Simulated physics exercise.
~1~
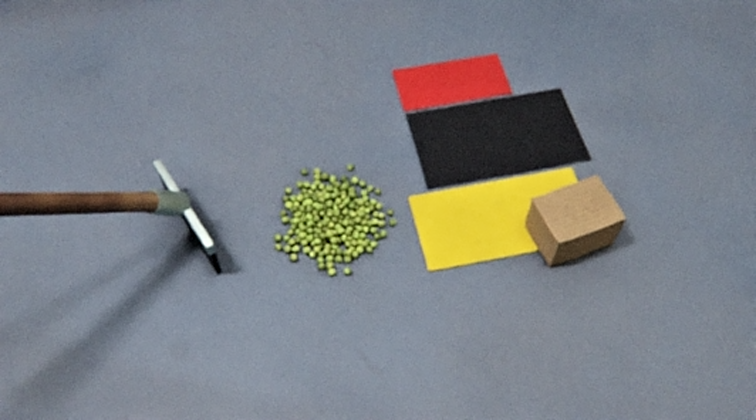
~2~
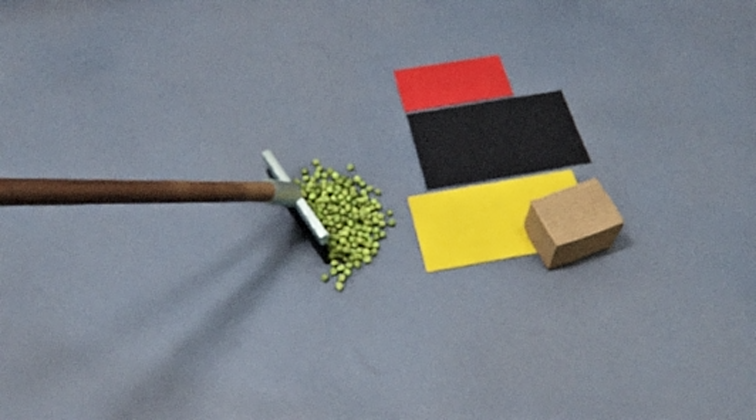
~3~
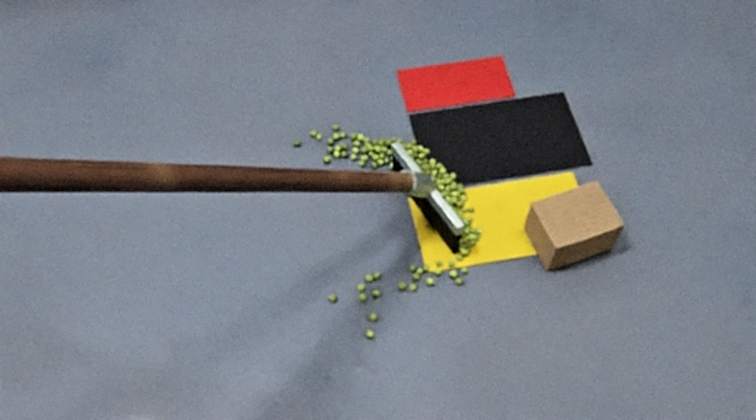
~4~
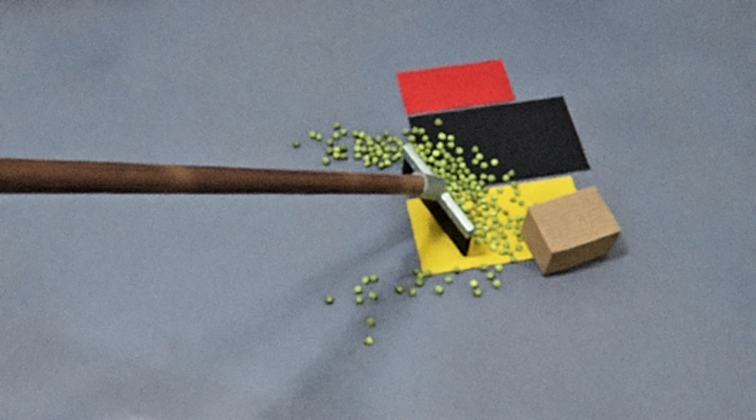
On a plain grey-blue surface seen from above at an angle, a loose round pile of small green peas lies near the centre. To its right, red, black and yellow mats are laid from back to front, with a tan block on the yellow mat's right end. A squeegee with a slanted blade and long brown handle enters from the left and moves right into the pile. It pushes the peas onto the yellow and black mats while some trail off both blade ends. Finally, the peas lie scattered over yellow, black and bare surface, some near the unmoved block, with none on red.
